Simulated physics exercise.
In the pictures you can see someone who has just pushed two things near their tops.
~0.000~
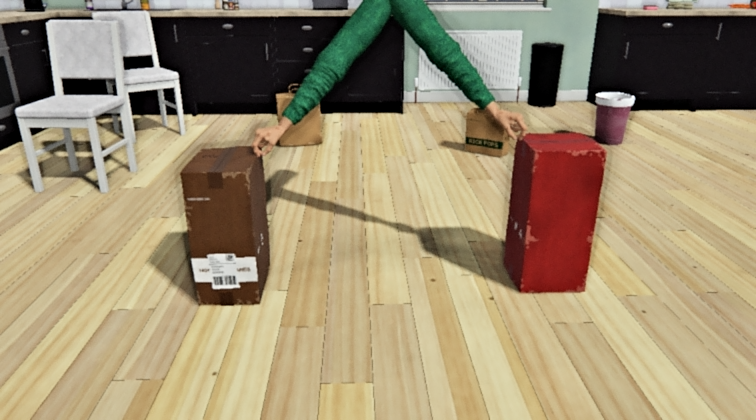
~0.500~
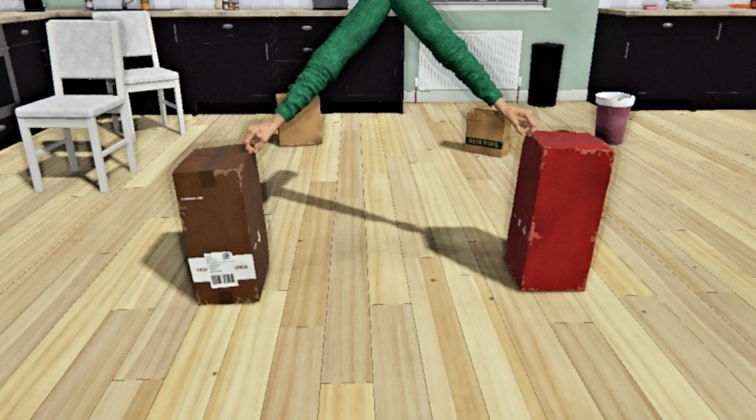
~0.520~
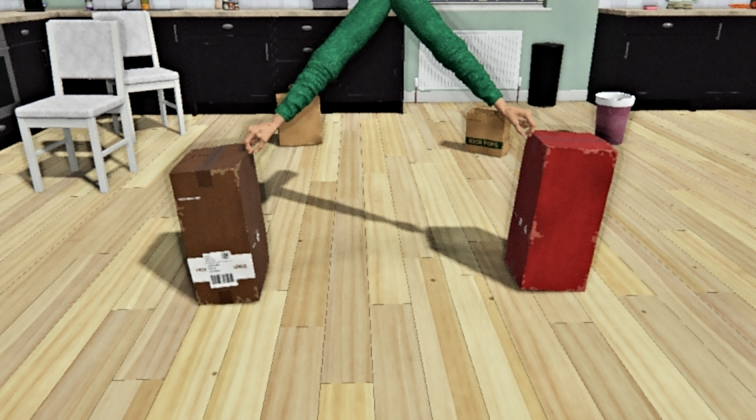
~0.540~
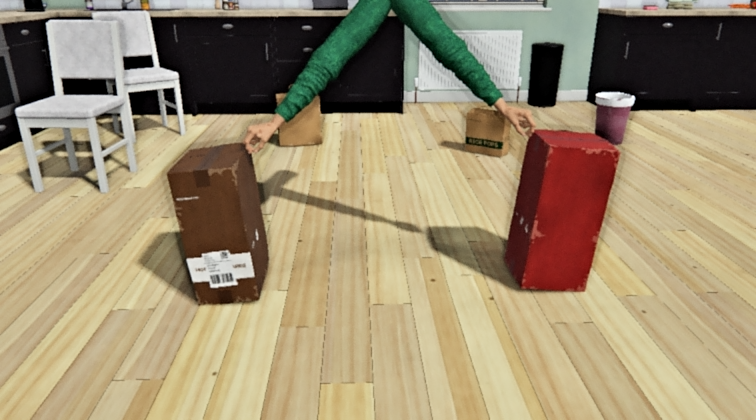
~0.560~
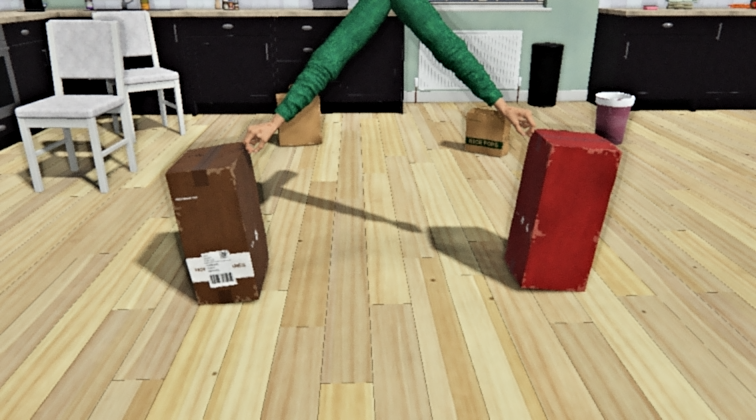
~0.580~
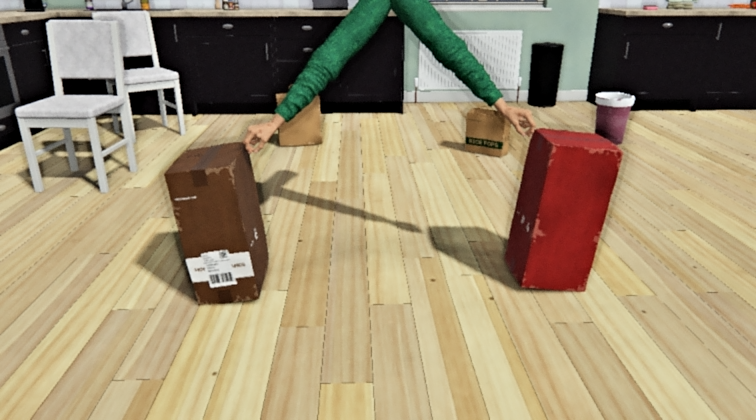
To begin with, a brown parcel on the left and a red parcel on the right stand upright on a wooden floor, with green-sleeved arms reaching toward their tops. The hands push outward slightly, and both parcels lean a little away from each other, the brown one leftward and the red one rightward.
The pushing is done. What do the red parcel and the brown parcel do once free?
At the end, the red parcel steadies itself; the brown parcel steadies itself.
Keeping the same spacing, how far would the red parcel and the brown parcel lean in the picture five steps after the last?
Estimated tilts, in order: About 6° then about 4°.
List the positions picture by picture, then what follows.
The first frame shows red parcel (550, 213) upright; brown parcel (231, 224) upright.
The second frame shows red parcel (555, 211) 3° off upright; brown parcel (227, 222) 3° off upright.
The third frame shows red parcel (556, 211) 4° off upright; brown parcel (226, 222) 4° off upright.
The fourth frame shows red parcel (557, 210) 5° off upright; brown parcel (225, 222) 5° off upright.
The fifth frame shows red parcel (558, 210) 6° off upright; brown parcel (224, 222) 6° off upright.
The sixth frame shows red parcel (559, 210) 6° off upright; brown parcel (223, 222) 6° off upright.
After 0.78 s, red parcel upright near (552, 212); brown parcel upright near (232, 224).
At rest (1.6 s), the red parcel returns to its base, near (550, 213); the brown parcel returns to its base, near (231, 224).
